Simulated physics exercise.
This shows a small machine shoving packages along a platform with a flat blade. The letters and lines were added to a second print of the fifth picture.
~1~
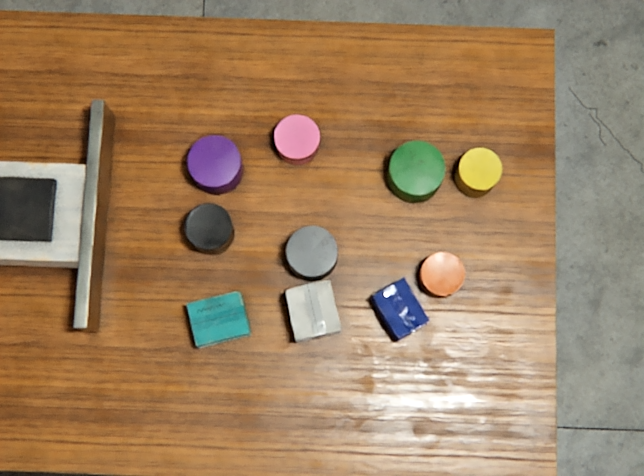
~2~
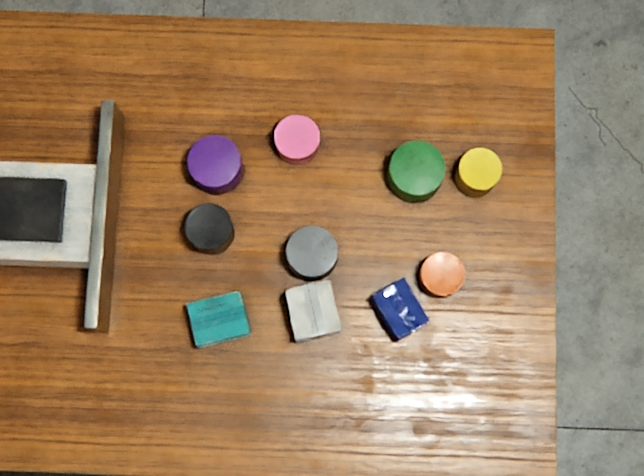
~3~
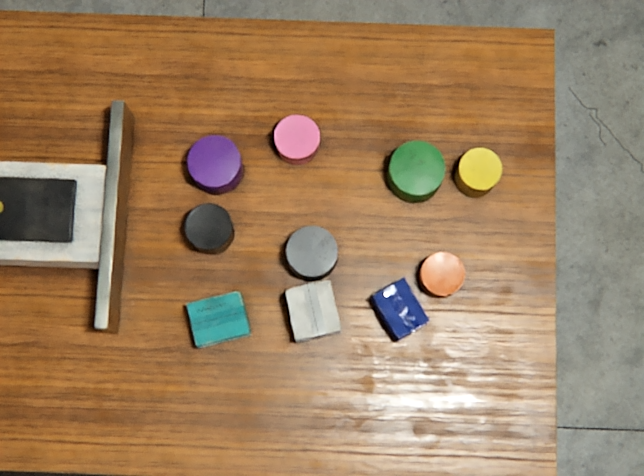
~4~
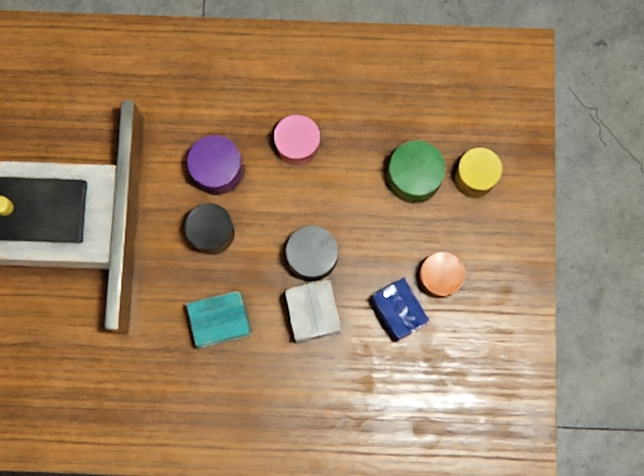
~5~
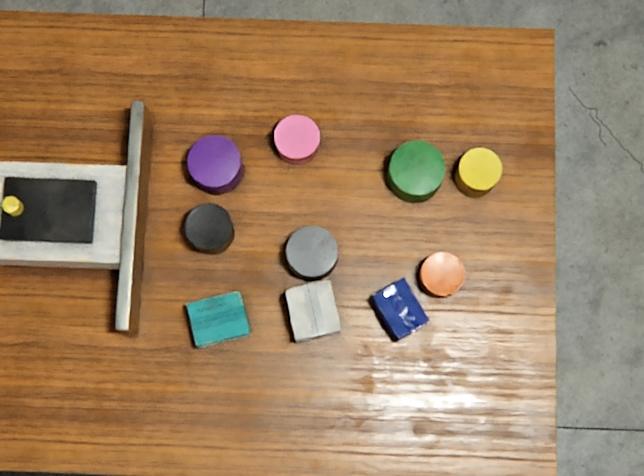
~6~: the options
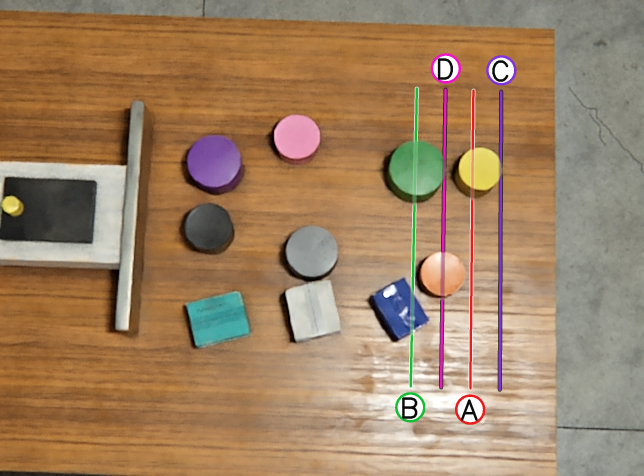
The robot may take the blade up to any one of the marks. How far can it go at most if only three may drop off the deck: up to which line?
It should halt at A.
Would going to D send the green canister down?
By then, no.
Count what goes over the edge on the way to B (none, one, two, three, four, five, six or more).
By then, none.
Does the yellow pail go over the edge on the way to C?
Yes.
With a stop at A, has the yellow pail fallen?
Yes.
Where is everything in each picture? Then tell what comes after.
White box (314, 311); purple canister (215, 165); blue parcel (400, 310), in the first frame.
Robot (25, 209); black pail (211, 230), in the second frame.
Robot (35, 209); green canister (416, 172), in the third frame.
Robot (45, 210); yellow pail (477, 173), in the fourth frame.
Robot (55, 210); turquoise box (220, 319); white box (314, 311); purple canister (215, 165), in the fifth frame.
On the marked copy, A at (472, 235); B at (414, 233); C at (501, 236); D at (443, 234).
Taking A. A third of the way, robot (179, 215); pink pail (307, 137); turquoise box (286, 323).
Two thirds of the way, robot (303, 219); yellow pail (512, 173); blue parcel (499, 325).
When it is over, robot (399, 222); yellow pail over the edge; blue parcel over the edge; two fallen.
As for the rest, B is within the limit but short; C drops five; D is within the limit but short.
